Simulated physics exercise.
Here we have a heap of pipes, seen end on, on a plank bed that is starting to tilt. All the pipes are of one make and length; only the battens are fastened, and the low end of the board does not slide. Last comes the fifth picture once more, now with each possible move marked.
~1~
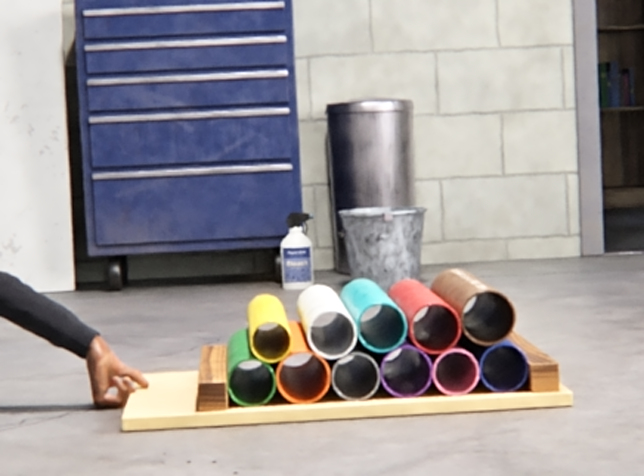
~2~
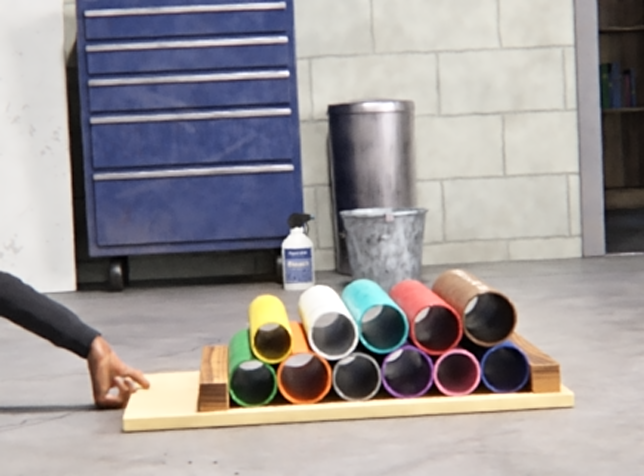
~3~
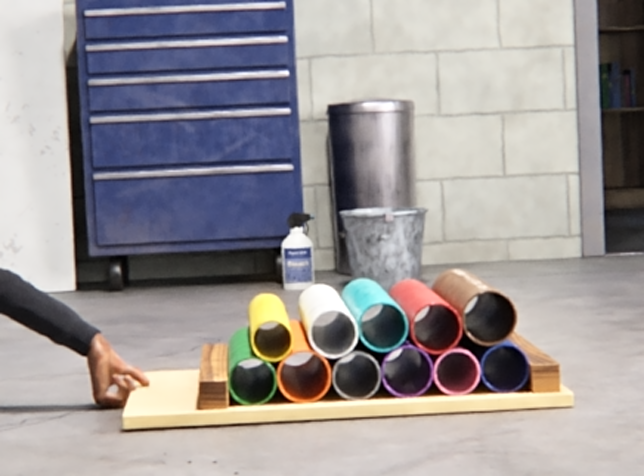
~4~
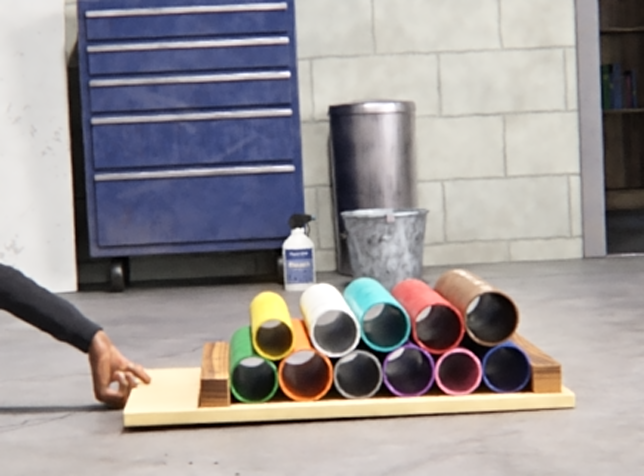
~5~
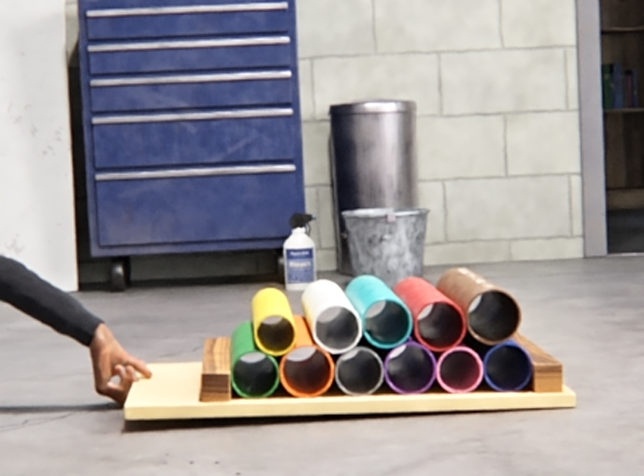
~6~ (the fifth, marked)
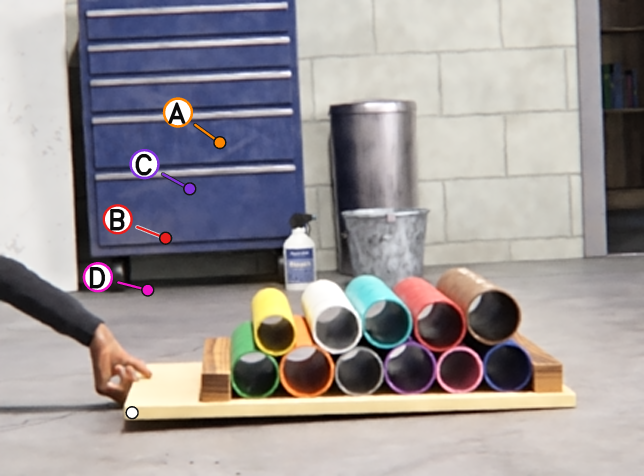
A hand in a dark sleeve, at the left end of a pale board, lifts that end very slightly on the grey floor of a workshop, seen end on from low down by a nearly still camera. Between wooden battens lie green, orange, grey, purple, pink and blue pipes, with yellow, white, turquoise, red and brown ones above. The stack shifts barely with the board, before a blue drawer cabinet, spray bottle and metal bins.
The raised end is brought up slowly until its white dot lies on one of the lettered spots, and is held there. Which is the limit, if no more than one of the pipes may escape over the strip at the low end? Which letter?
The last mark within the limit is D.
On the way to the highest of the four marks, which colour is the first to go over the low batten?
It is the brown one.
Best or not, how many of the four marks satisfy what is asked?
One of them.
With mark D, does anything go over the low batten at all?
Yes.
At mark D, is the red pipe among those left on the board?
The red pipe: Yes.
On the marked copy, A at (220, 143); B at (166, 238); C at (190, 189); D at (148, 290); the white dot at (132, 413).
Following D. Soon after the start, board at 13°.
Later, board at 18°.
In the end, board at 18°, one over the low batten (brown).
As for the rest, A five over the low batten; B two over the low batten (red, brown); C four over the low batten (red, white, brown, turquoise).
